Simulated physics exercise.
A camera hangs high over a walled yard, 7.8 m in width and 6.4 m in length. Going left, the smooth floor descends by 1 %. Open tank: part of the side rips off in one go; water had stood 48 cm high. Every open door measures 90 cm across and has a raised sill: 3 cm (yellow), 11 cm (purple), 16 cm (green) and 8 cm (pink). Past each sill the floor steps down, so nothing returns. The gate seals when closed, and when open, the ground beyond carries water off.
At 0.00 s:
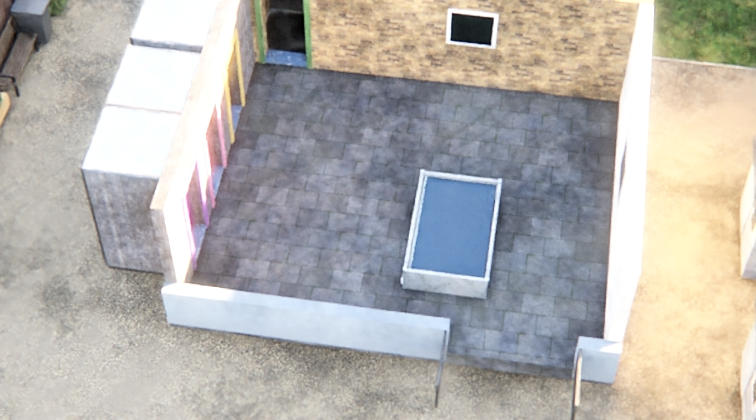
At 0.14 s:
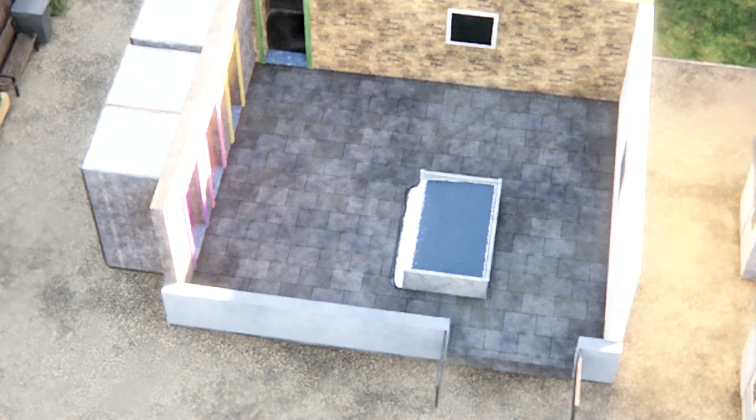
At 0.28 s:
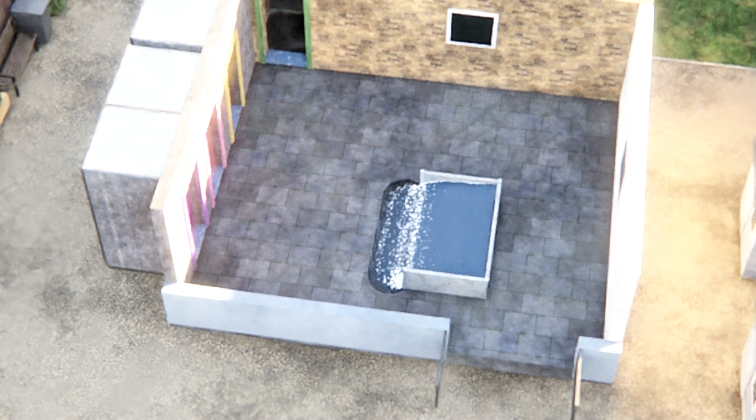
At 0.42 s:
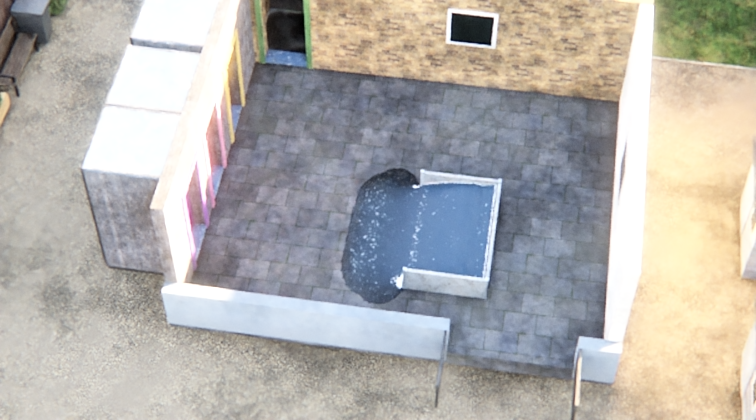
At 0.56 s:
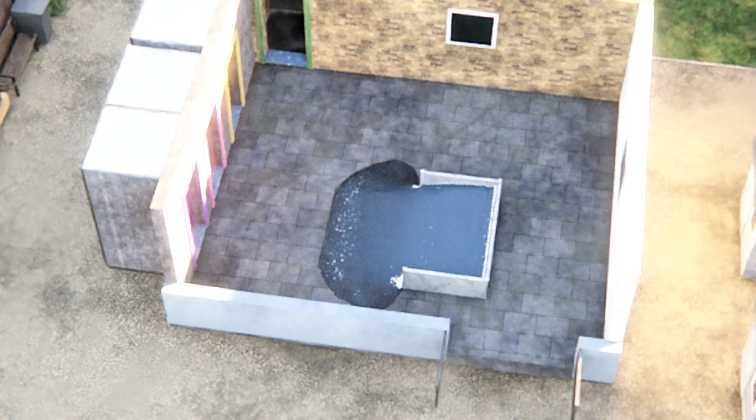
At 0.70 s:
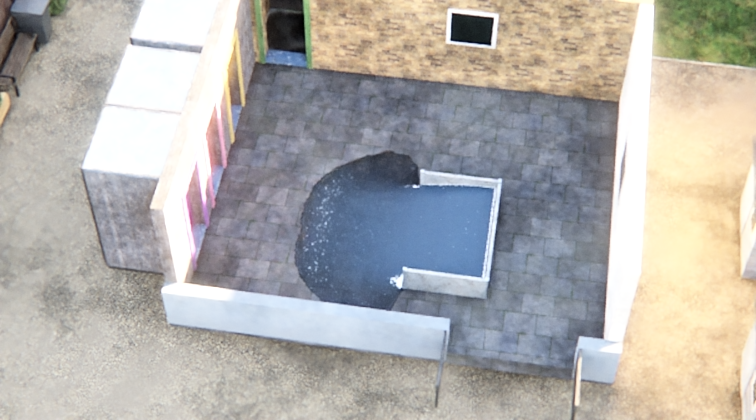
Water bursts from the open tank's left side and spreads leftward across the dark paved floor.
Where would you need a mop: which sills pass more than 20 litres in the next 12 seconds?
As I see it, at the yellow door the total will be higher than the limit. At the purple door the total will be higher than the limit. At the green door the total will be lower than the limit. At the pink door the total will be higher than the limit.
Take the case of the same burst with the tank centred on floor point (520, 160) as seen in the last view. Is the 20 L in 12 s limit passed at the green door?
Lab note: Green door, limit held.
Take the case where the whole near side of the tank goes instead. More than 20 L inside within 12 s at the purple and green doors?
Well, against that limit, at purple it's within bounds, and at green it's within bounds.
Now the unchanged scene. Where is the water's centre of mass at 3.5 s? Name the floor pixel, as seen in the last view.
About (297, 221).
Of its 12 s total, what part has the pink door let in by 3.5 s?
By that time, around 80 per cent.
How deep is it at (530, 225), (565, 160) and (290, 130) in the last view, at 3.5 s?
Around 0 cm, 0 cm and 2 cm.
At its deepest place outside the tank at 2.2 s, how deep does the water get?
Max around 30 cm.
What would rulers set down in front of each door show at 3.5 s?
You'd see yellow at 10 cm, purple at 18 cm, green at 3 cm and pink at 16 cm.
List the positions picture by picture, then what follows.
In the first picture, the open tank at (453, 227) is whole and still, 48 cm deep.
In the second picture, the front is at (415, 189), 1.2 m from the gap at (415, 232); 0.4 m2 of floor is under water; 48 cm left at the back of the open tank.
In the third picture, the front is at (407, 183), 1.4 m from the gap at (415, 233); 1.5 m2 of floor is under water; 48 cm left at the back of the open tank.
In the fourth picture, water pours out at (415, 234) and has run 1.6 m, to (380, 178); typically 8 cm deep outside, 44 cm at the open tank's back.
In the fifth picture, the front is at (352, 179), 1.9 m from the gap at (415, 234); 4.4 m2 of floor is under water; 40 cm left at the back of the open tank.
In the sixth picture, the front is at (321, 185), 2.3 m from the gap at (415, 234); 6.0 m2 of floor is under water; 39 cm left at the back of the open tank.
After 1.4 s water covers 30 % of the floor and is deepest (18 cm) near (401, 247); yellow door not reached, purple door 3 cm at the sill, 0 L in, green door not reached, pink door 5 cm at the sill, 0 L in.
After 2.2 s water covers 40 % of the floor and is deepest (30 cm) near (184, 307); yellow door 6 cm at the sill, 0 L in, purple door 23 cm at the sill, 18 L in, green door not reached, pink door 22 cm at the sill, 39 L in.
After 3.5 s water covers 45 % of the floor and is deepest (20 cm) near (184, 307); yellow door 10 cm at the sill, 33 L in, purple door 18 cm at the sill, 63 L in, green door 3 cm at the sill, 0 L in, pink door 16 cm at the sill, 112 L in.
After 7.0 s water covers 55 % of the floor and is deepest (10 cm) near (243, 108); yellow door 6 cm at the sill, 65 L in, purple door 7 cm at the sill, 79 L in, green door 8 cm at the sill, 0 L in, pink door 7 cm at the sill, 139 L in.
After 12.0 s water covers 75 % of the floor and is deepest (7 cm) near (237, 127); yellow door 7 cm at the sill, 110 L in, purple door 5 cm at the sill, 79 L in, green door 6 cm at the sill, 0 L in, pink door 6 cm at the sill, 139 L in.
